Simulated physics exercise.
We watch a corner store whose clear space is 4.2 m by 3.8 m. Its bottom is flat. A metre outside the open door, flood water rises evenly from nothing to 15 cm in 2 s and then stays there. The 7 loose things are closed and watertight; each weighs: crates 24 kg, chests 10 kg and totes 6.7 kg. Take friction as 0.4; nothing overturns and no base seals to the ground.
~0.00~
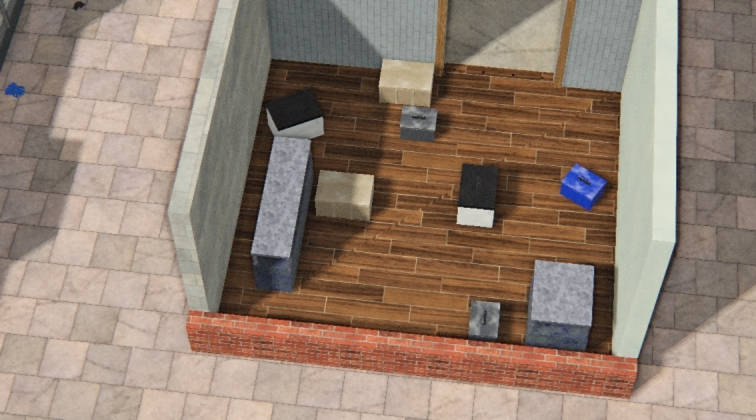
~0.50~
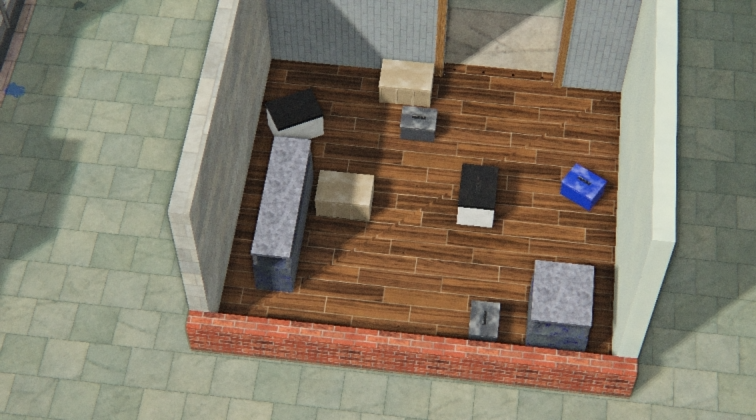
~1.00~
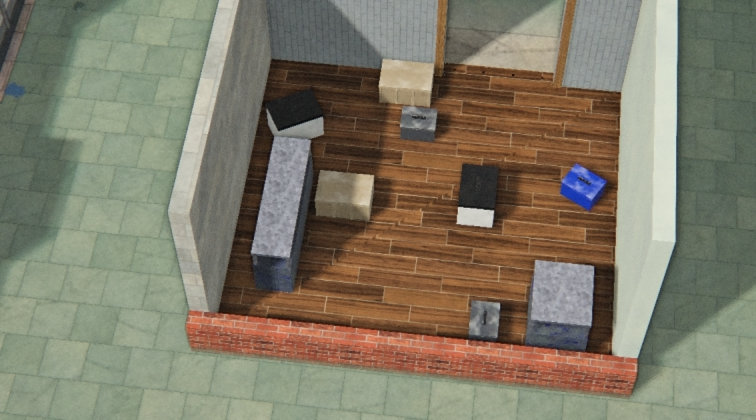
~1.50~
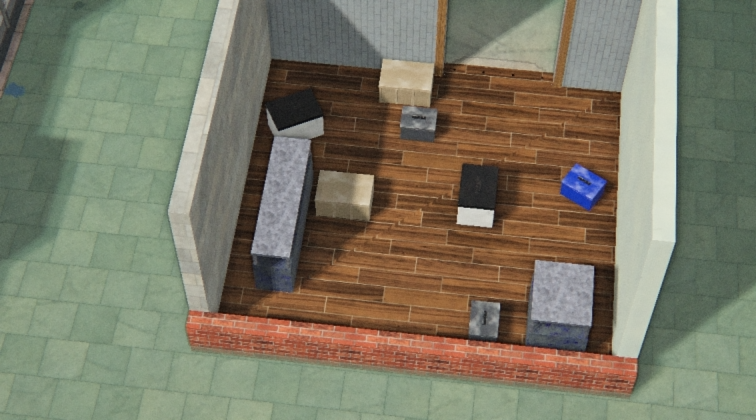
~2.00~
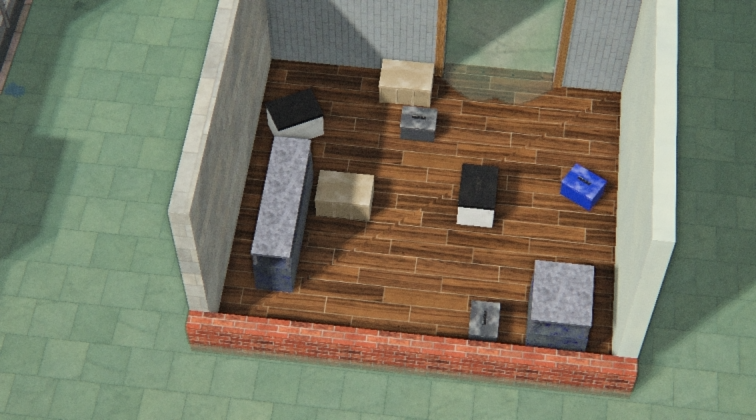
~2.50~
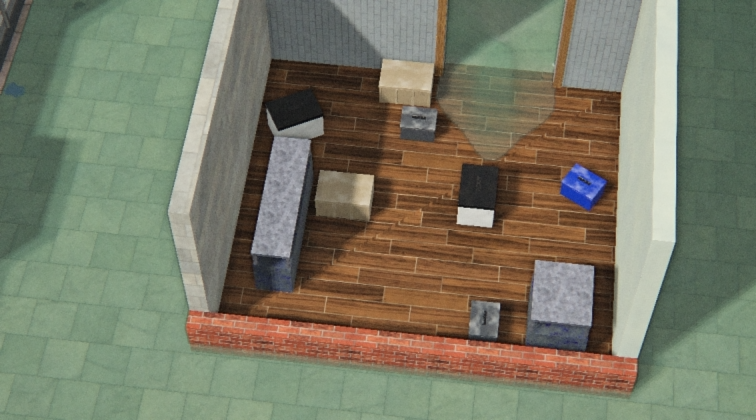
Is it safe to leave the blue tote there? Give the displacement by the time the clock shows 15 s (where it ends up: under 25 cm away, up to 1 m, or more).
The blue tote gets carried off.
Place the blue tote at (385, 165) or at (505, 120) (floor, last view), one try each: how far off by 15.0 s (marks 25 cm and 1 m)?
In turn: It is nudged along; it travels far.
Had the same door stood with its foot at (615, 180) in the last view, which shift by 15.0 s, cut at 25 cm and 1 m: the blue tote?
In that case the blue tote gets carried off.
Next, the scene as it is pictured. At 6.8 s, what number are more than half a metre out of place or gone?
2 of them.
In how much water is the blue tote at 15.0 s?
Roughly 12 cm.
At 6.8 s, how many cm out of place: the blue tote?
About 80 cm.
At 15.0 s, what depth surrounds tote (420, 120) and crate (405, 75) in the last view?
Roughly 9 and 9 cm.
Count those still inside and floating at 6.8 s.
I count 3.
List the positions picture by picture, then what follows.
In the first picture, the blue tote at (584, 181), on the bottom; water covers 0.0 m2; 0 of 7 have shifted.
In the second picture, the blue tote at (584, 181) rests on the ground; water covers 0.0 m2; 0 of 7 have shifted.
In the third picture, the blue tote at (584, 181), on the bottom; water covers 0.0 m2; 0 of 7 have shifted.
In the fourth picture, the blue tote at (584, 181) rests on the ground; 0.0 m2 under water; 0 of 7 have shifted.
In the fifth picture, the blue tote at (584, 181) rests on the ground; water covers 0.3 m2; 0 of 7 have shifted.
In the sixth picture, the blue tote at (584, 181), on the bottom; water covers 1.1 m2; 0 of 7 have shifted.
After 3.5 s the blue tote is near (584, 181), 0.0 m from its start, aground; 0 afloat.
After 6.8 s the blue tote is near (551, 238), 0.9 m from its start, afloat; 3 afloat.
After 11.0 s the blue tote is near (400, 326), 2.7 m from its start, afloat; 3 afloat.
After 15.0 s the blue tote is near (349, 321), 3.1 m from its start, afloat; 5 afloat.
